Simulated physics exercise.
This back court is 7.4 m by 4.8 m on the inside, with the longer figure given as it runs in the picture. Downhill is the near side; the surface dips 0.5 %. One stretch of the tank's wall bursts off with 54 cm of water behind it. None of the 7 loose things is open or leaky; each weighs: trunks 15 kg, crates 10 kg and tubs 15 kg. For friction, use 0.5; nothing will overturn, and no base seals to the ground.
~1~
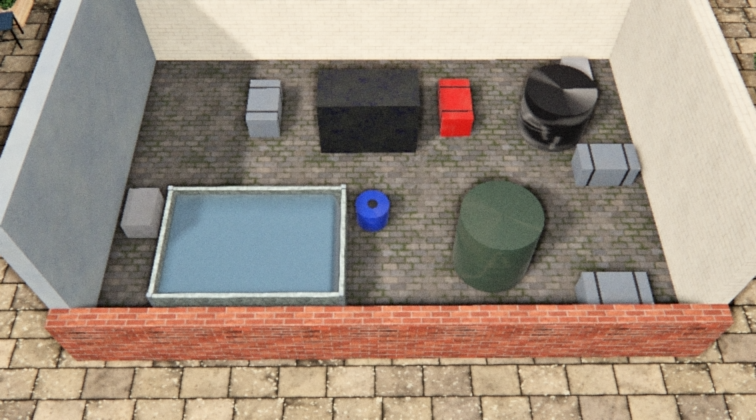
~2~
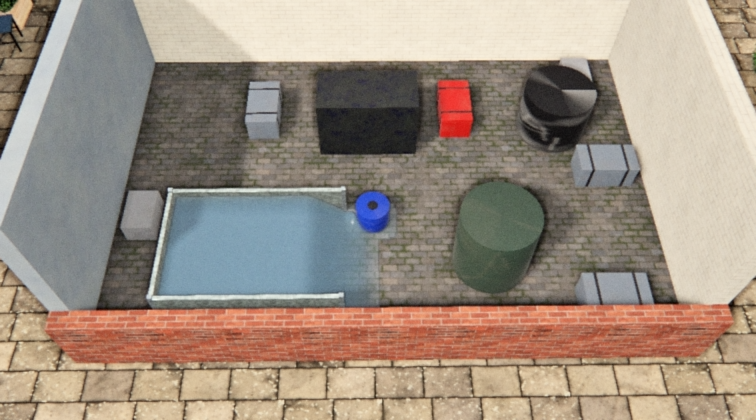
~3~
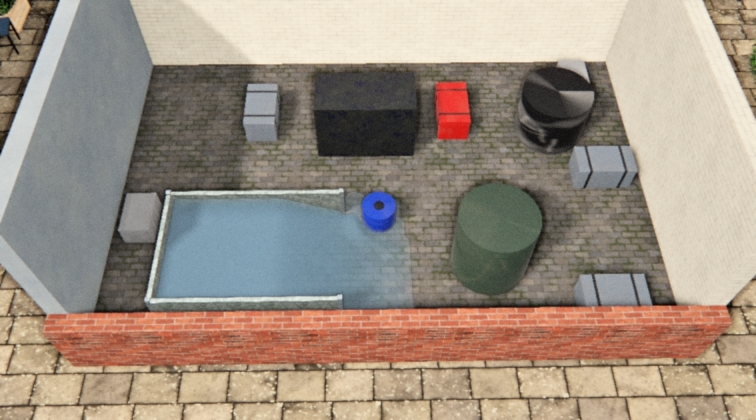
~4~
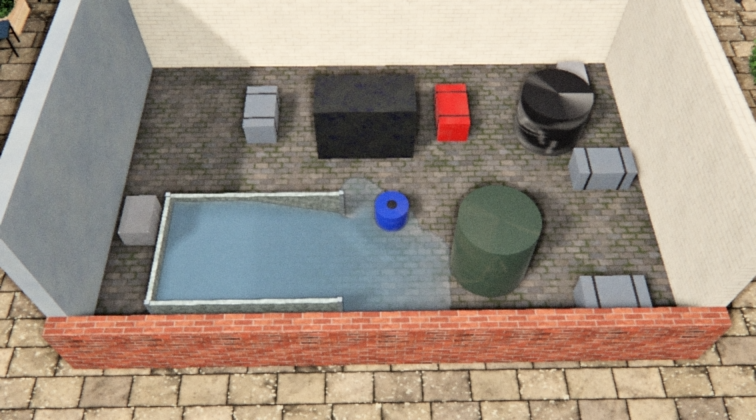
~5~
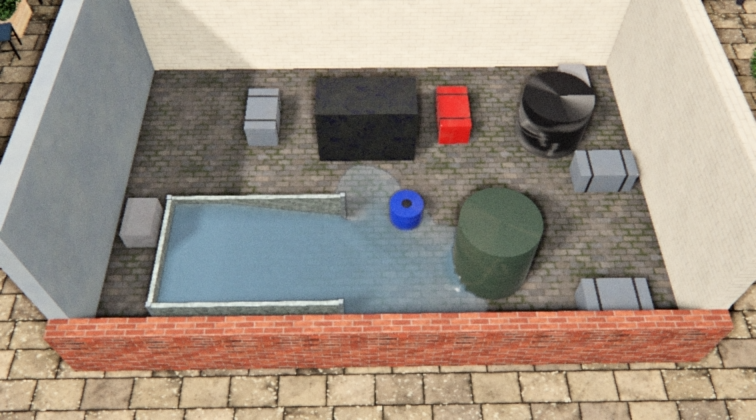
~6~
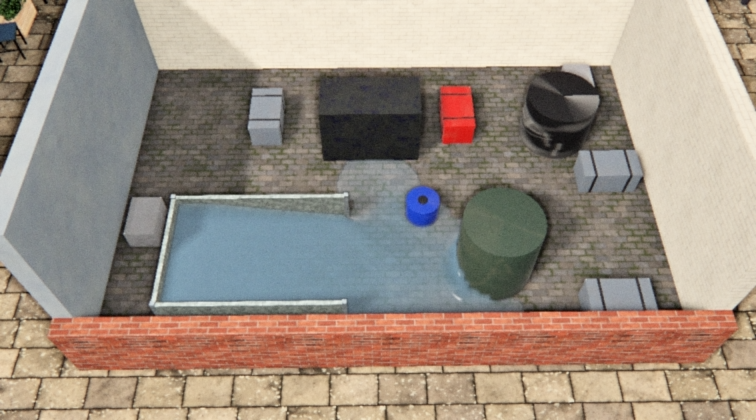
Water poured out through the open right side of a pool in a walled yard and spread across the paving to a big green tank, pushing a small blue tub slowly to the right.
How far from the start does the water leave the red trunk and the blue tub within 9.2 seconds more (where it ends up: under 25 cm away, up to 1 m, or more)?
Both checked: The red trunk gets well away, and the blue tub gets well away.
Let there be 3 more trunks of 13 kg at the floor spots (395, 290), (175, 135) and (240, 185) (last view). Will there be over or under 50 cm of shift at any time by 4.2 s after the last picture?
Spot by spot, in turn: Exceeds it, falls short, falls short.
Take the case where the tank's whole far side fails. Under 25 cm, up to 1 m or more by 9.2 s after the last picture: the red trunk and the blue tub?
Red trunk: Washed well away; blue tub: Roughly where it was.
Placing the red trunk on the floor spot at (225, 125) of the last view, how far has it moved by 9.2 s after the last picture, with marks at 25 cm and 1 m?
From that spot, it remains nearly still.
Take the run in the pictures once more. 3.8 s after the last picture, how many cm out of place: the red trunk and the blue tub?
About 100 and 400 cm by then.
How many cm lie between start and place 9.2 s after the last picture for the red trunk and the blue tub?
Distances: Close to 250 and 200 cm.
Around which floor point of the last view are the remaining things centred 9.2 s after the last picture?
(389, 159).
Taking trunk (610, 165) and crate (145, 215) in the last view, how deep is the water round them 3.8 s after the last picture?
About 11 and 0 cm.
Then, 1.2 s after the last picture the red trunk is near (458, 102), 0.1 m from its start, aground; the blue tub is near (508, 137), 2.3 m from its start, aground; 0 afloat.
Then, 3.8 s after the last picture the red trunk is near (422, 67), 0.9 m from its start, afloat; the blue tub is near (533, 61), 3.8 m from its start, afloat; 5 afloat.
Then, 6.2 s after the last picture the red trunk is near (356, 88), 1.5 m from its start, aground; the blue tub is near (482, 103), 2.5 m from its start, afloat; 4 afloat.
Then, 9.2 s after the last picture the red trunk is near (294, 113), 2.4 m from its start, afloat; the blue tub is near (448, 120), 2.0 m from its start, aground; 4 afloat.
